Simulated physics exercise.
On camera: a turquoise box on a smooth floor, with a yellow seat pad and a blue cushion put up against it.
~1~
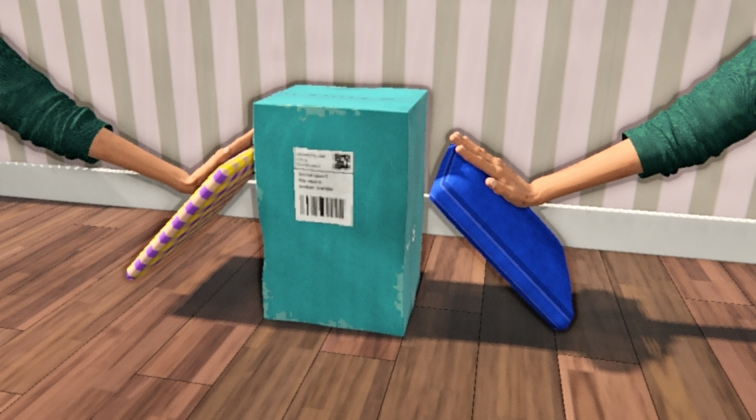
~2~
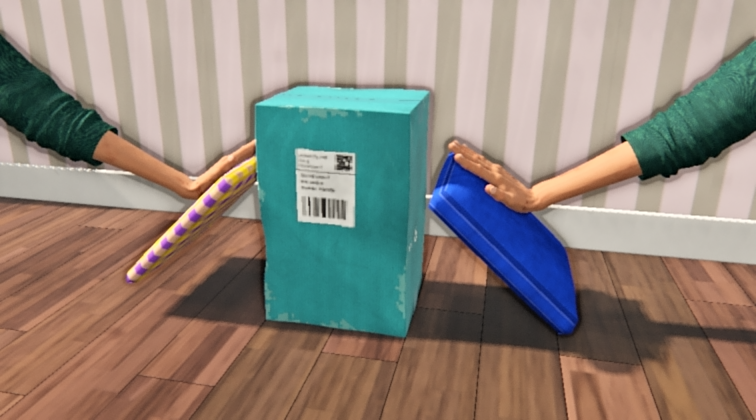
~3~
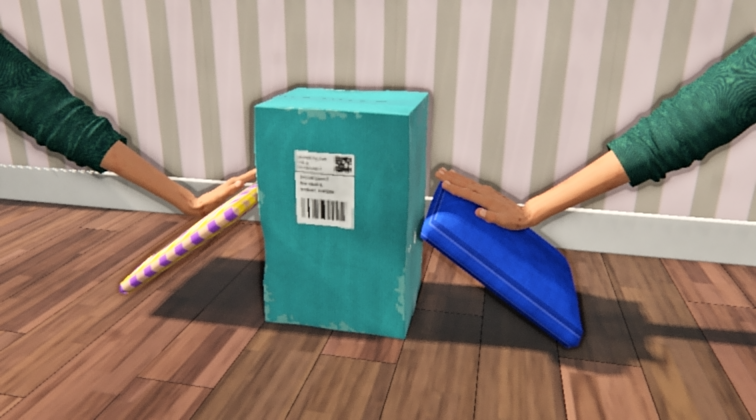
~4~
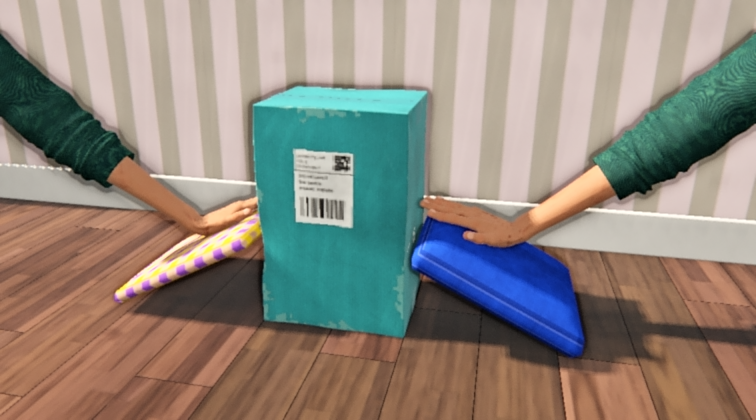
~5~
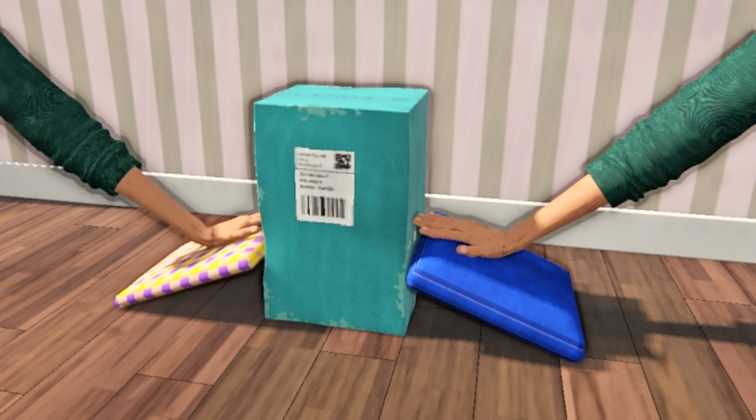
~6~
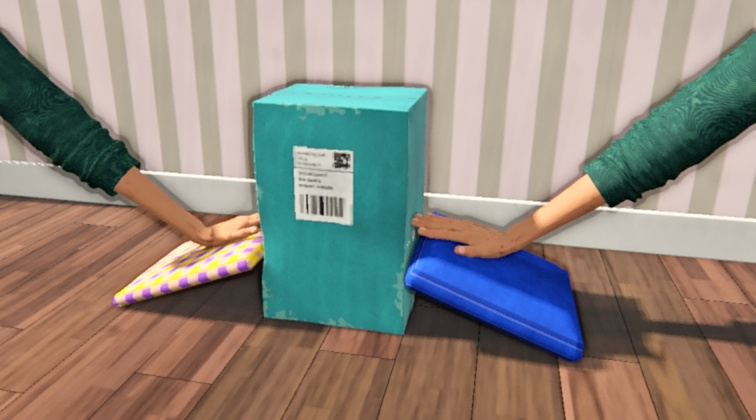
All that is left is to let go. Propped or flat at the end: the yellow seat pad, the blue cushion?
In the end the yellow seat pad slumps to the floor, the blue cushion slides down flat.
Then, 0.26 s past the final frame, seat pad flat on the floor near (210, 274); cushion flat on the floor near (496, 296).
Then, 0.60 s past the final frame, seat pad flat on the floor near (210, 275); cushion flat on the floor near (500, 298).
When it is over, seat pad flat on the floor near (210, 275); cushion flat on the floor near (500, 298). The yellow seat pad slides down flat and the blue cushion slips and lies down.
